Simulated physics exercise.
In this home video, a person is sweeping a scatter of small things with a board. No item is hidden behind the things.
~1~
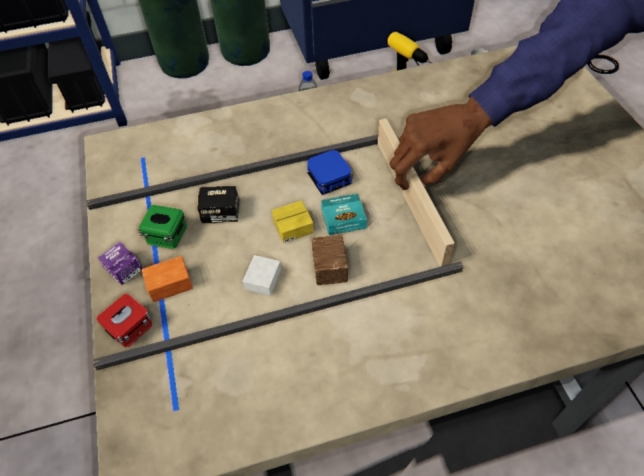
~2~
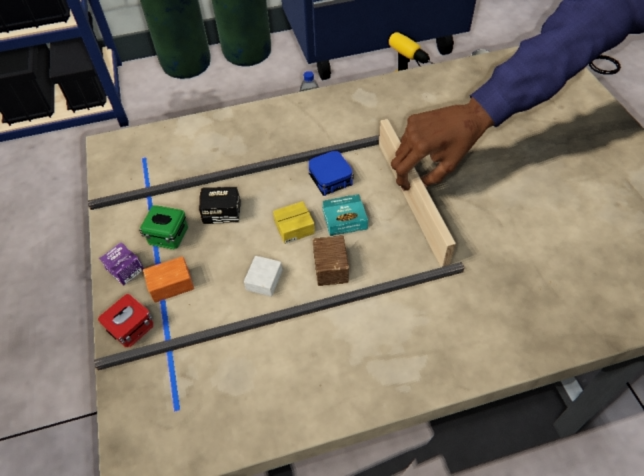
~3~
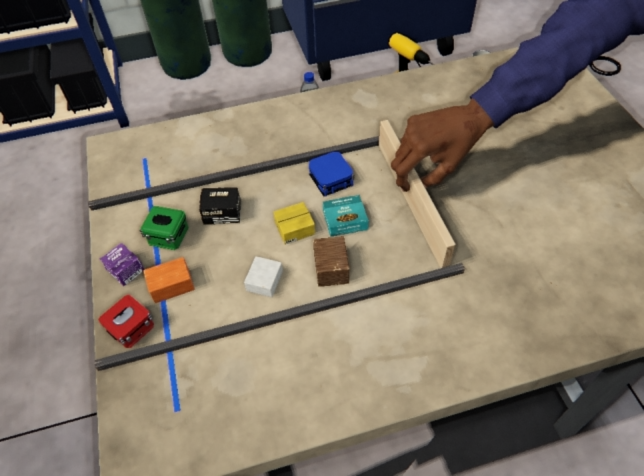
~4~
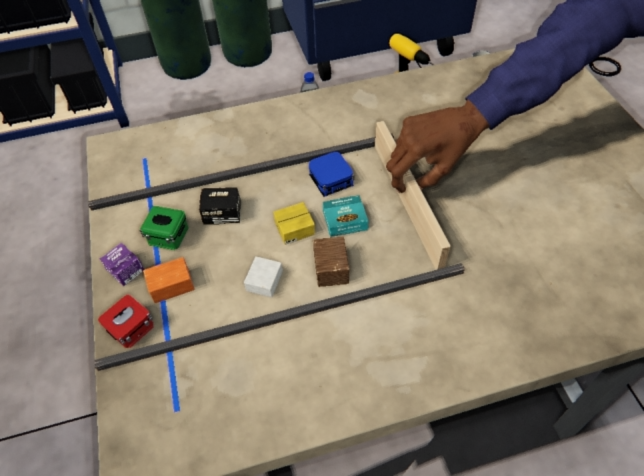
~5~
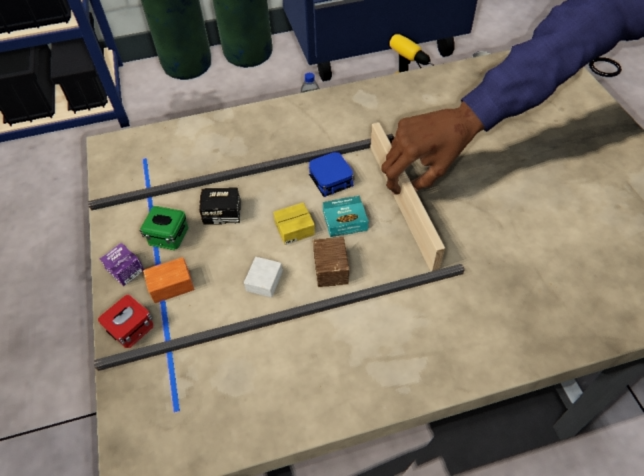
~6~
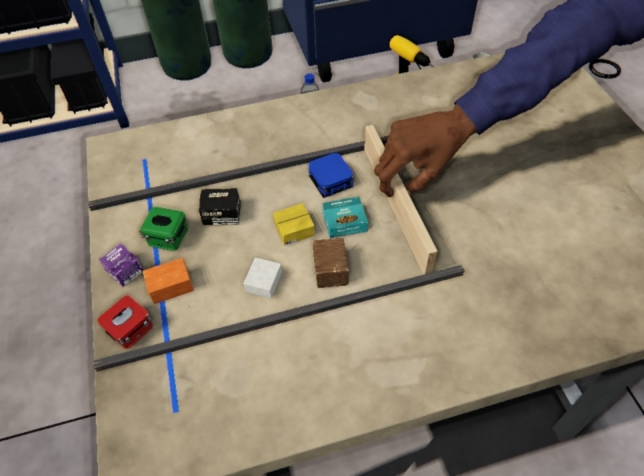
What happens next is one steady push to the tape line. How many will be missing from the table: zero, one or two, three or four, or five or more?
Pretty sure the pieces that leave the surface number three or four this time.
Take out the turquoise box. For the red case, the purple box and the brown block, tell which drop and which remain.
Red case: Over the edge; purple box: Over the edge; brown block: Still there.
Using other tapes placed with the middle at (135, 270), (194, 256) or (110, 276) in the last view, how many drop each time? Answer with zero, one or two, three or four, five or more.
One after another: At least five; 1 or 2; five or over.
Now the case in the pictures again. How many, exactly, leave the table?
A count of exactly 3.
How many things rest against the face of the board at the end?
Well, it touches 3.
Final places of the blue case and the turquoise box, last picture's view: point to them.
Final spots - blue case (132, 219), turquoise box (135, 267).
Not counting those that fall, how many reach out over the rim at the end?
Number: 3.
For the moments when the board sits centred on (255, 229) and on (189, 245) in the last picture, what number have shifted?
I get 7 at the one place and 10 at the other.
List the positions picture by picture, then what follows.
The first picture shows purple box (121, 263); red case (126, 321); orange block (168, 279); board (412, 188); tape (157, 263).
The second picture shows red case (127, 322); board (413, 189).
The third picture shows orange block (169, 280); brown block (331, 261).
The fourth picture shows purple box (122, 265); turquoise box (345, 216).
The fifth picture shows red case (127, 322); blue case (331, 175).
The sixth picture shows purple box (122, 265); red case (127, 323); orange block (169, 281); board (397, 195); tape (158, 265).
Soon after, none off yet; purple box at rest near (122, 265); red case at rest near (127, 323); orange block at rest near (169, 281).
Then, none off yet; purple box moved about its own width near (88, 283); red case moved a little near (115, 326); orange block moved about its own width near (124, 286).
At rest, the number that fall off is three or four; fallen, green case, red case and purple box.
